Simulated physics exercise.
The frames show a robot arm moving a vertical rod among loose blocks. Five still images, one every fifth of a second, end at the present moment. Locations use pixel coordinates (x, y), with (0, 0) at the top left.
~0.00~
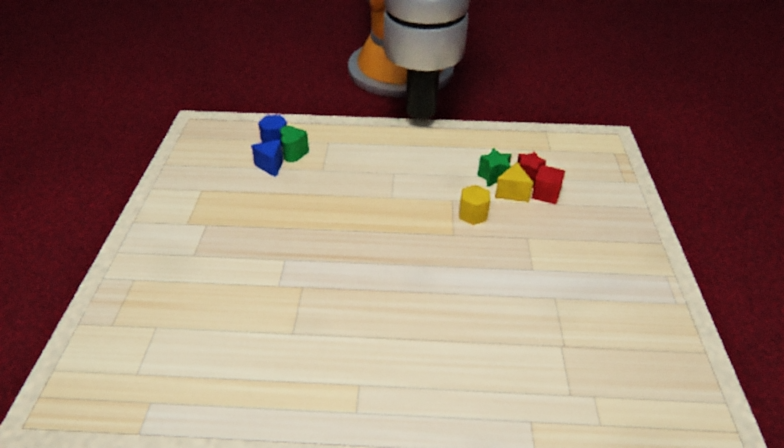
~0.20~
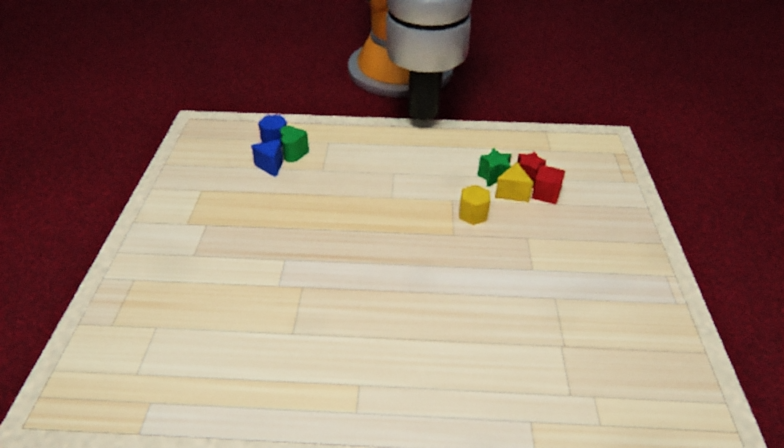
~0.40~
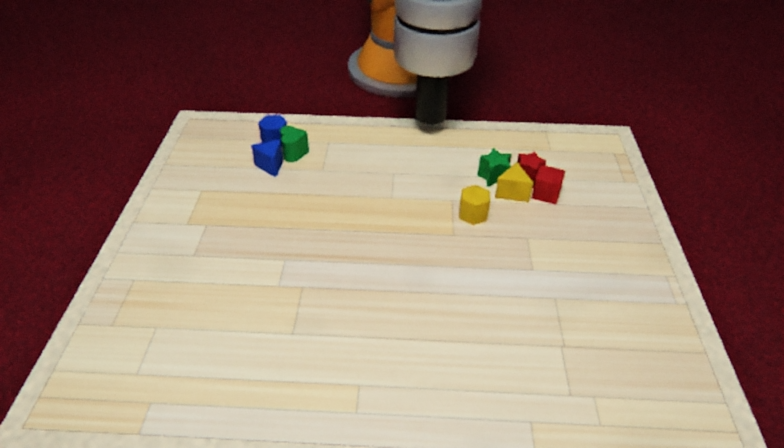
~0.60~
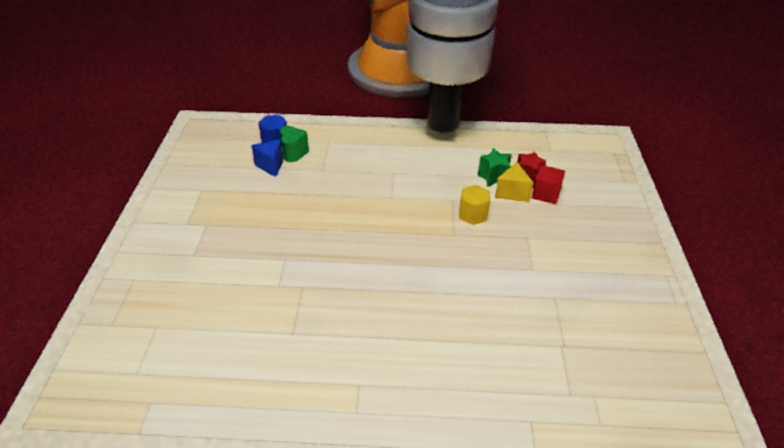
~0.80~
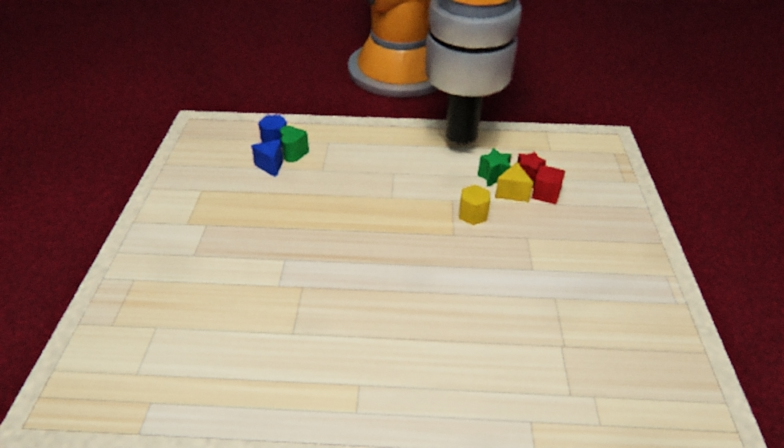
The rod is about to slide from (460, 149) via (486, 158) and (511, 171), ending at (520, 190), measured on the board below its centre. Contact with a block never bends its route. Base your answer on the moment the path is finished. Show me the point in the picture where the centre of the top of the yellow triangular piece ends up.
It should be at (528, 204) by then.
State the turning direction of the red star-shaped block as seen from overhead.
Rotates counter-clockwise.
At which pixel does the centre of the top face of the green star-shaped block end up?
Its top face will be centred at roughly (514, 187).
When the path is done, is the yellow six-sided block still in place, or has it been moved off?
It is untouched.
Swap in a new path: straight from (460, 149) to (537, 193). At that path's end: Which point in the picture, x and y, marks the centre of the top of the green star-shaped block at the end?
Expect it around (534, 191).
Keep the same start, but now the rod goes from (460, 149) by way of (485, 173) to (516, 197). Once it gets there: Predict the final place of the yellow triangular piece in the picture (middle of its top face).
So, by the moment the path ends, you'll find the top centre of the yellow triangular piece at (553, 210).
What follows on the original path. One third of the way, rod (489, 146); green star-shaped block (499, 159).
Two thirds of the way, rod (514, 159); green star-shaped block (507, 168), turned 65° clockwise; yellow triangular piece (522, 183), turned 35° clockwise; red star-shaped block (541, 166); red square block (561, 180).
At the end, rod (523, 177); yellow six-sided block still; green star-shaped block (514, 187), turned 70° clockwise; yellow triangular piece (528, 204), turned 40° clockwise; red star-shaped block (555, 182), turned 25° anticlockwise; red square block (581, 191), turned 20° anticlockwise.
